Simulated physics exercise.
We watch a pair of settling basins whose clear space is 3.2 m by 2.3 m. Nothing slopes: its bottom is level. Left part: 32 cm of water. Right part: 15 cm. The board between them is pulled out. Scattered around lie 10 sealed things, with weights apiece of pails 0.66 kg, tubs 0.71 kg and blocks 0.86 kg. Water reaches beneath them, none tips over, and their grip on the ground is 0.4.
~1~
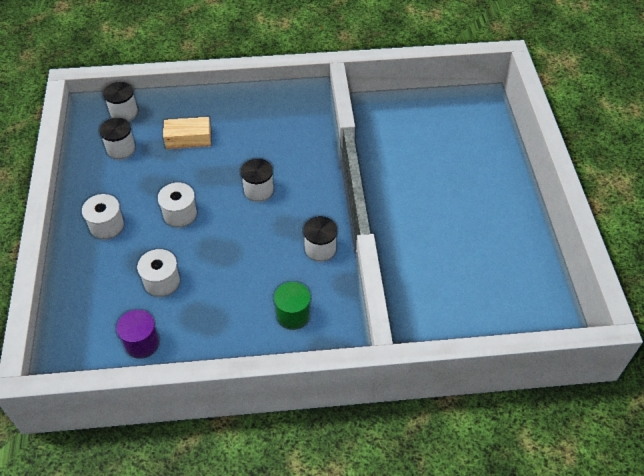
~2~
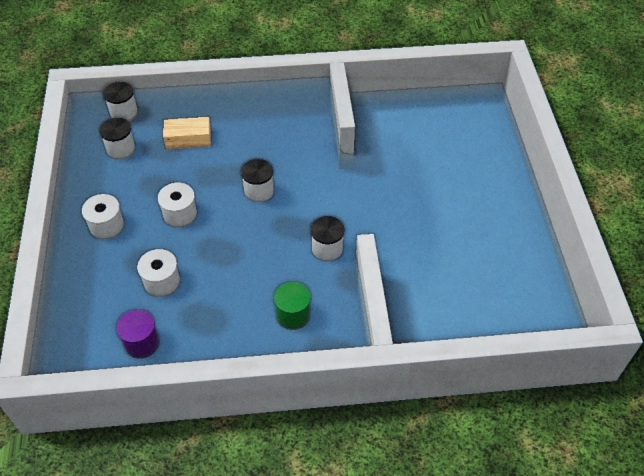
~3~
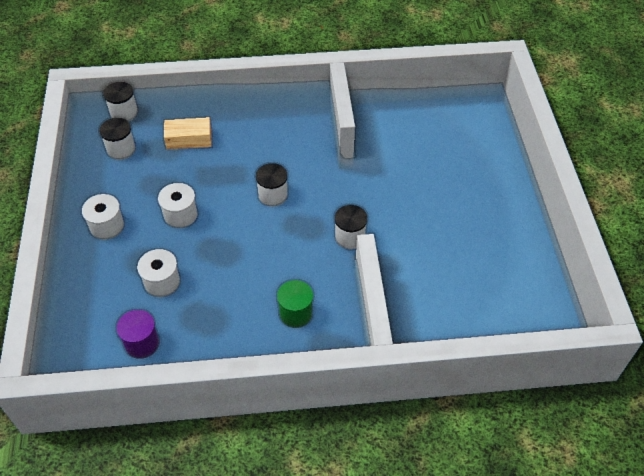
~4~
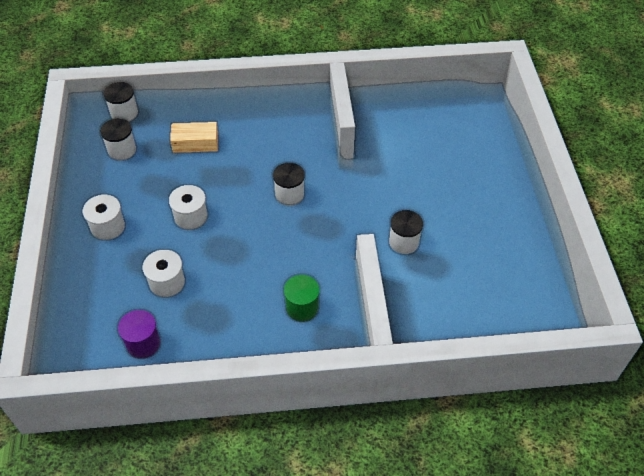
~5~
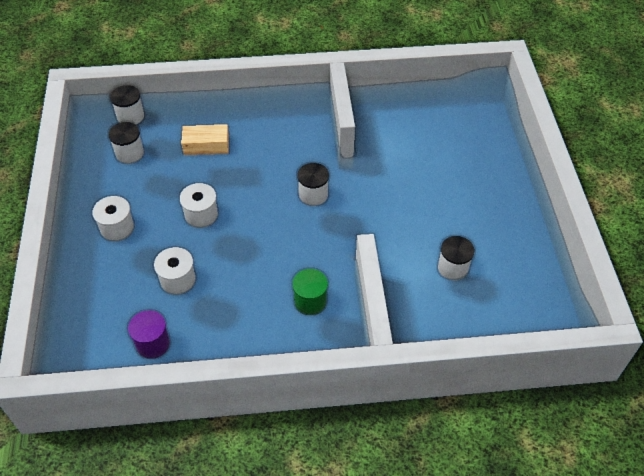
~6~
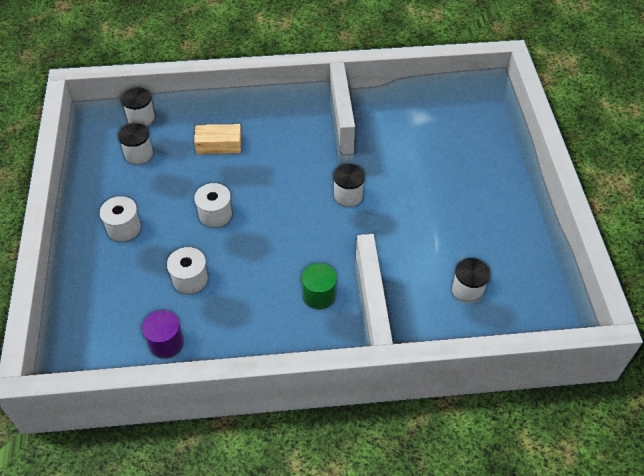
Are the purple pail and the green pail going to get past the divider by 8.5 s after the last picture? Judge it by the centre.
Here's how I see it: The purple pail never gets across and the green pail goes across.
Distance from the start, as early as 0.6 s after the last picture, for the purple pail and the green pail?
About 20 cm and 40 cm, respectively.
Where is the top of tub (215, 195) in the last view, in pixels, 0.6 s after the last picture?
It would be close to (242, 196) by then.
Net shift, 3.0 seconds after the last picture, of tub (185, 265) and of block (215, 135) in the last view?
Respectively 10 and 20 centimetres.
Then, 0.6 s after the last picture the purple pail is near (175, 327), 0.2 m from its start, afloat; the green pail is near (333, 256), 0.4 m from its start, afloat; 2 of 10 are over the mark; 10 afloat.
Then, 3.0 s after the last picture the purple pail is near (154, 328), 0.1 m from its start, afloat; the green pail is near (339, 272), 0.3 m from its start, afloat; 2 of 10 are over the mark; 10 afloat.
Then, 5.5 s after the last picture the purple pail is near (197, 333), 0.3 m from its start, afloat; the green pail is near (405, 185), 1.1 m from its start, afloat; 3 of 10 are over the mark; 10 afloat.
Then, 8.5 s after the last picture the purple pail is near (255, 322), 0.6 m from its start, afloat; the green pail is near (527, 227), 1.5 m from its start, afloat; 3 of 10 are over the mark; 10 afloat.
